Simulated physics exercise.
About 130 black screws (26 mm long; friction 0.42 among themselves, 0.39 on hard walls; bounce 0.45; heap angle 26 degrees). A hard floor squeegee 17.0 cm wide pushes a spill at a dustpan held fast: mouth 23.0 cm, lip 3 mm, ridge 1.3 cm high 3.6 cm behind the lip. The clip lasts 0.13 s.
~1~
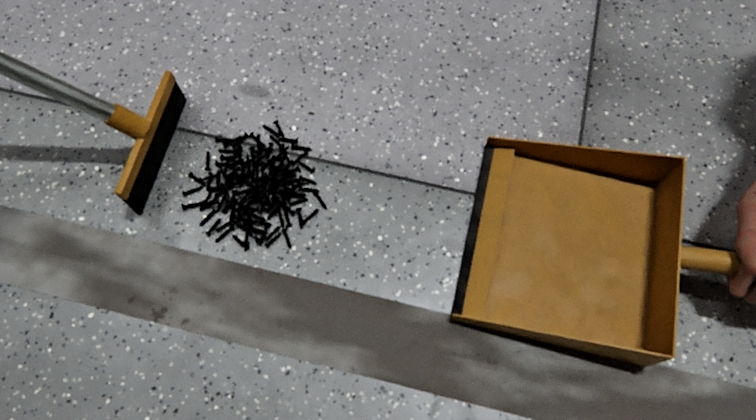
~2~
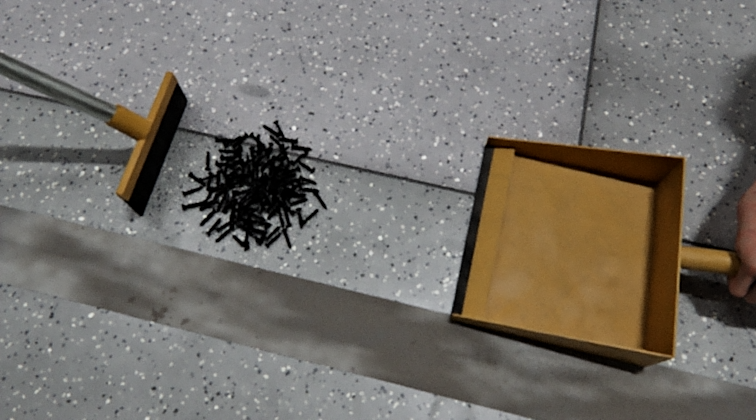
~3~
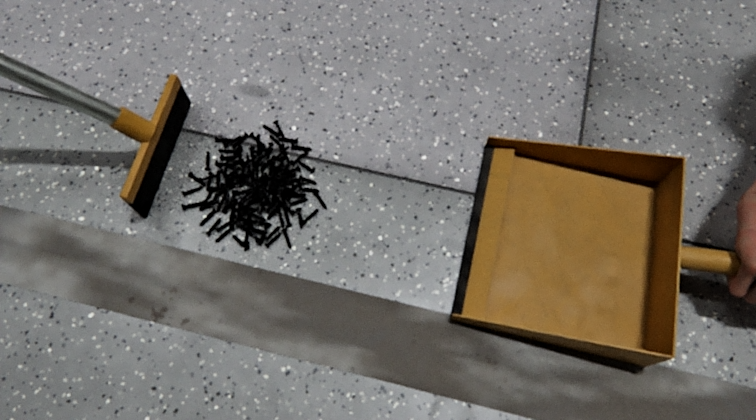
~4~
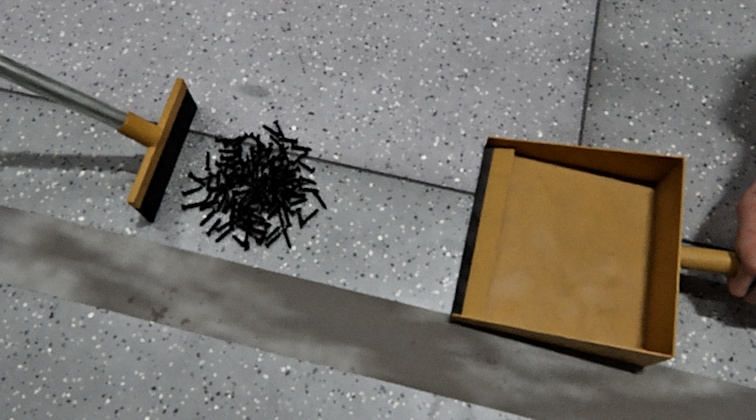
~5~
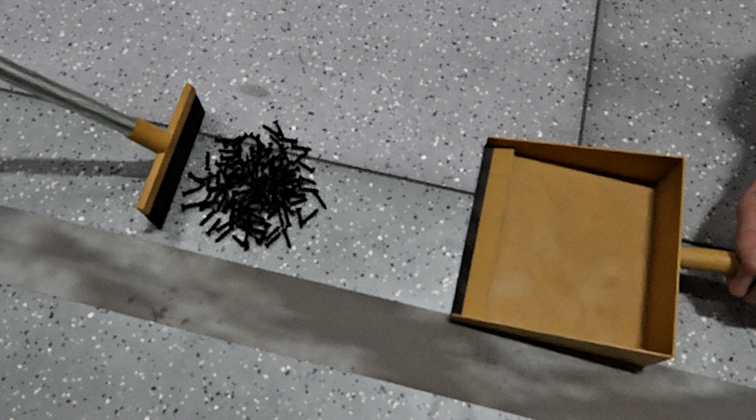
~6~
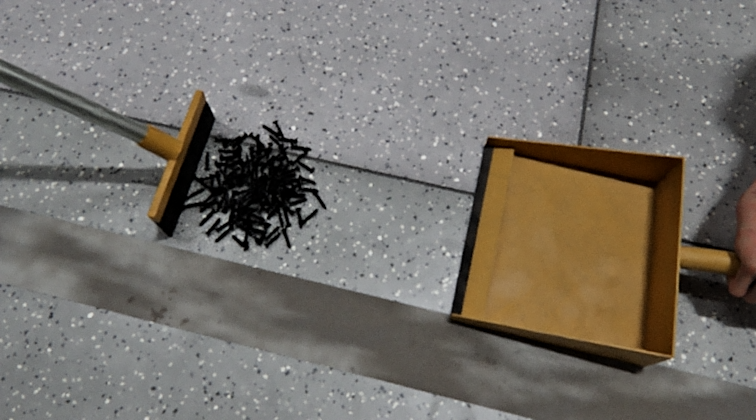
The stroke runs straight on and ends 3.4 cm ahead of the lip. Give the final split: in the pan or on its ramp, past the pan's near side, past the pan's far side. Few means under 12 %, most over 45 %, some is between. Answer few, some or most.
In the pan or on its ramp: Few; past the pan's near side: Some; past the pan's far side: Few.
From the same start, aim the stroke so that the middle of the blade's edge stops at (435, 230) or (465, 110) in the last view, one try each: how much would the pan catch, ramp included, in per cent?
Some 20 and 5 per cent.
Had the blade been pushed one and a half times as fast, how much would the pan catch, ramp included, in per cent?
It would be near 15 per cent.
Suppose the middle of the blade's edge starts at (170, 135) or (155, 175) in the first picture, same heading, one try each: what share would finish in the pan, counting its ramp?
Some 10 and 0 per cent.
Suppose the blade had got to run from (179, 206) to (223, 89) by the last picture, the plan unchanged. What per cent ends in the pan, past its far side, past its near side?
Pan 30, far 5, near 10.
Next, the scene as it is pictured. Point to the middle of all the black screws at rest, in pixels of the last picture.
Near (444, 265).
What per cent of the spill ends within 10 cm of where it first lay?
Some 10 per cent.
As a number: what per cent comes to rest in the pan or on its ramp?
Some 5 per cent.
Then, 0.25 s after the last picture, middle of the blade 20 cm from the lip; 0 % over the lip, far side 0 %, near side 5 %.
Then, 0.42 s after the last picture, middle of the blade 9 cm from the lip; 0 % over the lip, far side 0 %, near side 20 %.
Then, 0.71 s after the last picture, middle of the blade 4 cm from the lip; 5 % over the lip, far side 0 %, near side 25 %.
In the end, pan 5 %, near side 25 %, far side 0 %, in front of the lip or behind the blade 65 %.
